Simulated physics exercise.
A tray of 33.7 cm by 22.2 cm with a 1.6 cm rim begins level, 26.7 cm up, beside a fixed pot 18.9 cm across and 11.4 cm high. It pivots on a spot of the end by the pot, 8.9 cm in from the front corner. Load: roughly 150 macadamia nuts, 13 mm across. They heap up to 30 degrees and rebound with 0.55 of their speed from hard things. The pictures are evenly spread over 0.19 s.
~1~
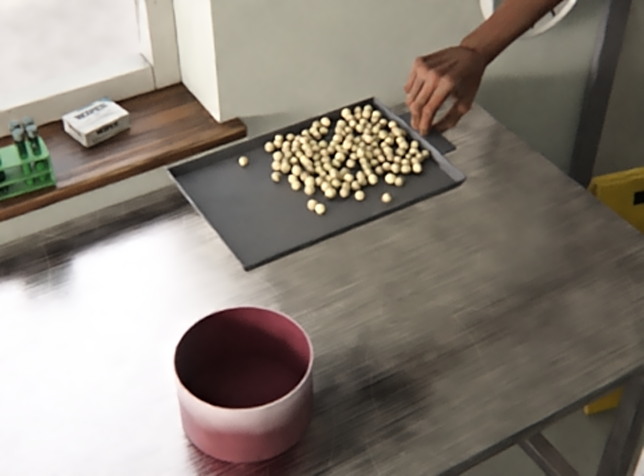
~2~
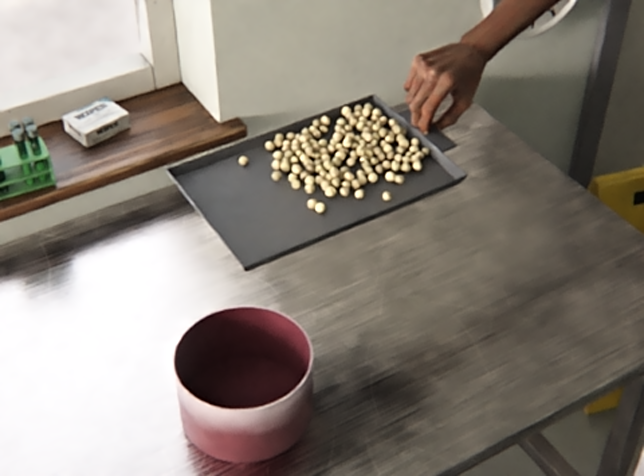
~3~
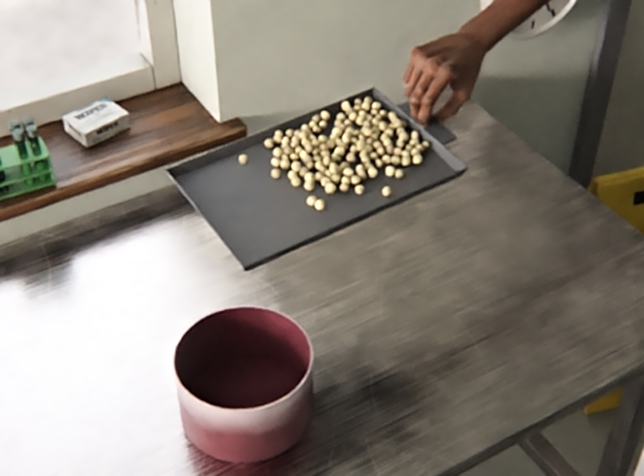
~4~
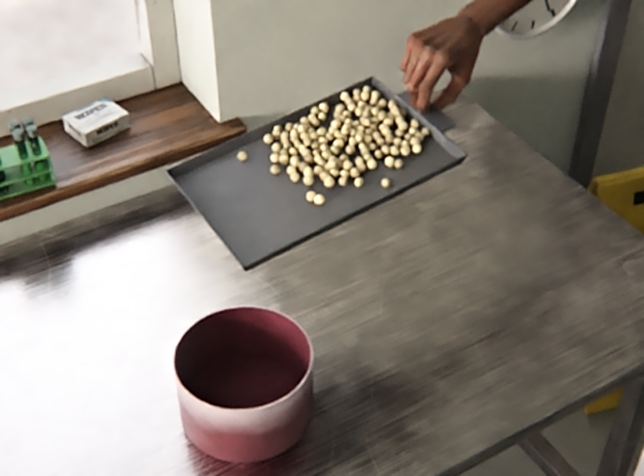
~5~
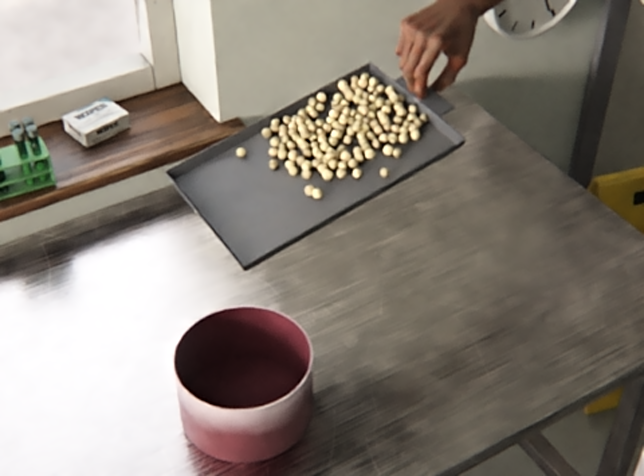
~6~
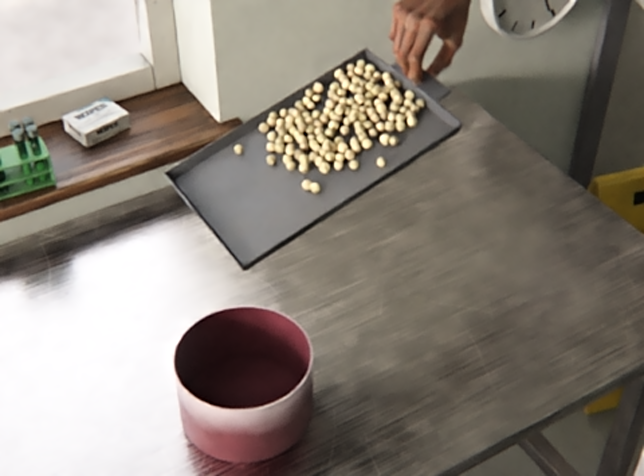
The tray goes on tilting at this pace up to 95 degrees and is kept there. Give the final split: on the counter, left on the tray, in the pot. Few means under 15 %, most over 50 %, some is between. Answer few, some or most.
Counter most, tray few, pot few.
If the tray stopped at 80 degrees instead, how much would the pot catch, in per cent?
It would be near 5 per cent.
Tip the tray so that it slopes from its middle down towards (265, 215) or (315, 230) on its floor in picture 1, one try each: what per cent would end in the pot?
Some 30 and 70 per cent.
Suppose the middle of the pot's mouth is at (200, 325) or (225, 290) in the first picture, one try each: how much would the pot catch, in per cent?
About 25 and 10 per cent.
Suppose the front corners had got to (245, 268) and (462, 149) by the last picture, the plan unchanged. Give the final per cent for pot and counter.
Pot 65, counter 35.
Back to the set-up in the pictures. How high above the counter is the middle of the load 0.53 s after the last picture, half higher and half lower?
About 22 cm.
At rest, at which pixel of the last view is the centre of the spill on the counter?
At about (43, 379).
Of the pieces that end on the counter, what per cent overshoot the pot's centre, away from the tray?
Some 100 per cent.
Then, 0.32 s after the last picture, tilt 55 degrees; the tray holds 100 %, the pot 0 %.
Then, 0.53 s after the last picture, tilt 81 degrees; the tray holds 20 %, the pot 0 %.
Then, 0.85 s after the last picture, tilt 95 degrees; the tray holds 0 %, the pot 5 %.
In the end, counter 95 %, tray 0 %, pot 5 %.
